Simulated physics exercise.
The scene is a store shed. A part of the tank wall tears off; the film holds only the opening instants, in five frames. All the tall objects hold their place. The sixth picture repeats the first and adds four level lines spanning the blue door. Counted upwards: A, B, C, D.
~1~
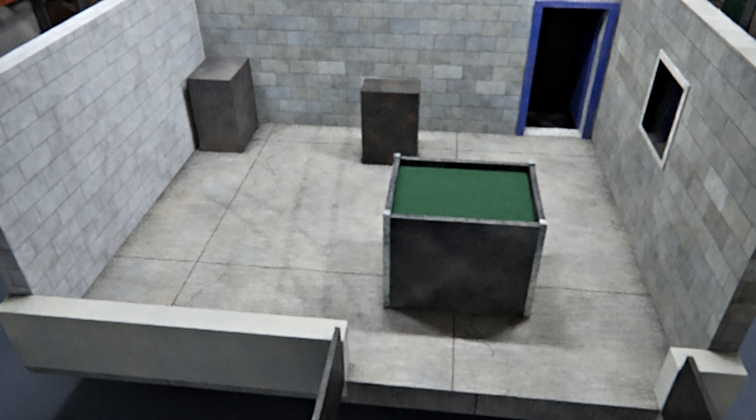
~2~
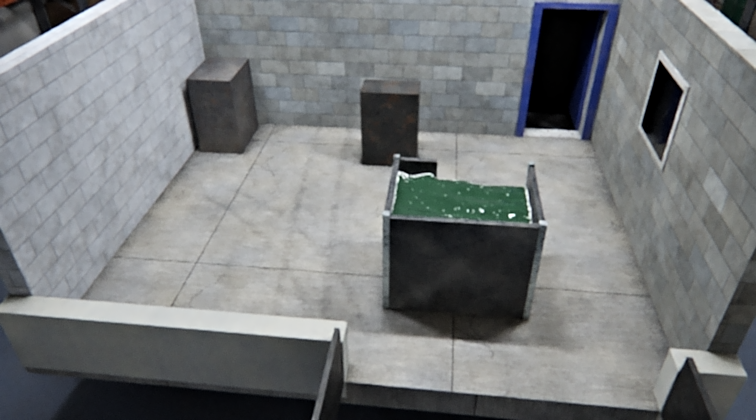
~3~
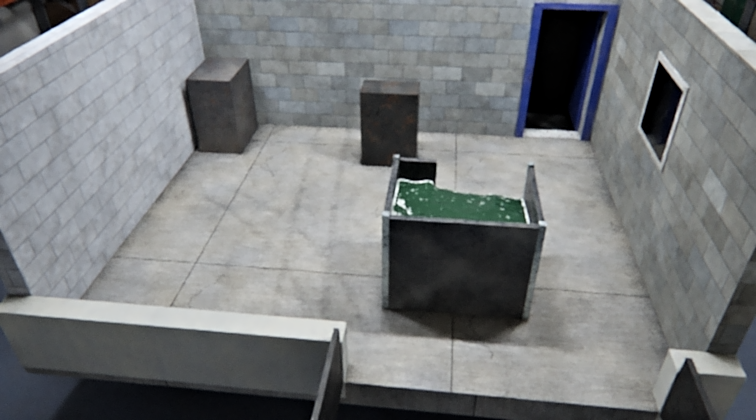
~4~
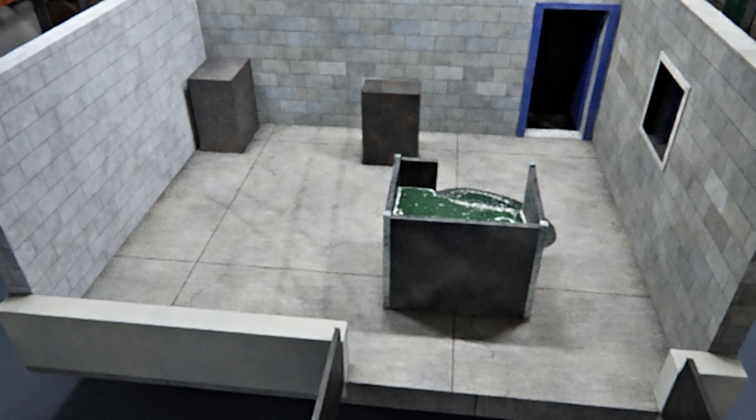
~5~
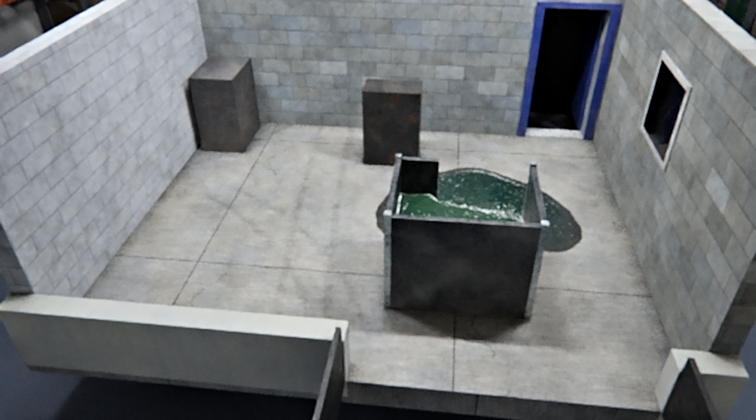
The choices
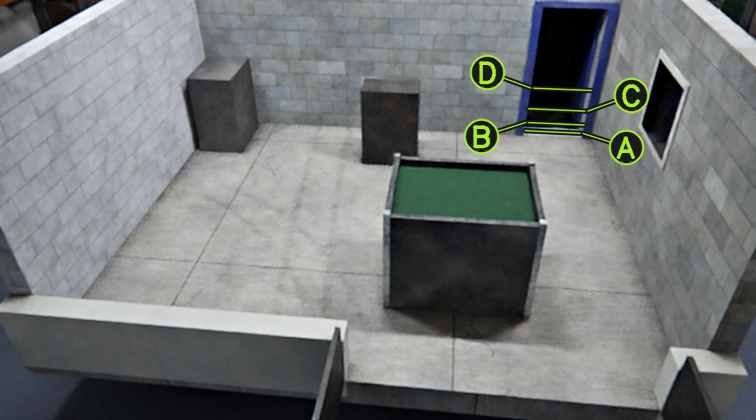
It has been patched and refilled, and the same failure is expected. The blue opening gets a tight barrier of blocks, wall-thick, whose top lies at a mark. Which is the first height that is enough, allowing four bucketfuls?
Choose C.
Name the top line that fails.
Line B.
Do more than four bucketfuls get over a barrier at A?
Yes, that goes wrong.
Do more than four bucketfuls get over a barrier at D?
No.
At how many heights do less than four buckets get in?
Two of the four.
On the marked copy, A at (553, 131); B at (555, 123); C at (557, 109); D at (561, 89); from the bottom up A, B, C, D.
Choosing A, dozens of bucketfuls pour in.
Choosing B, about 10 bucketfuls get in.
Choosing C, a splash gets over, under a bucket.
Choosing D, nothing gets over.
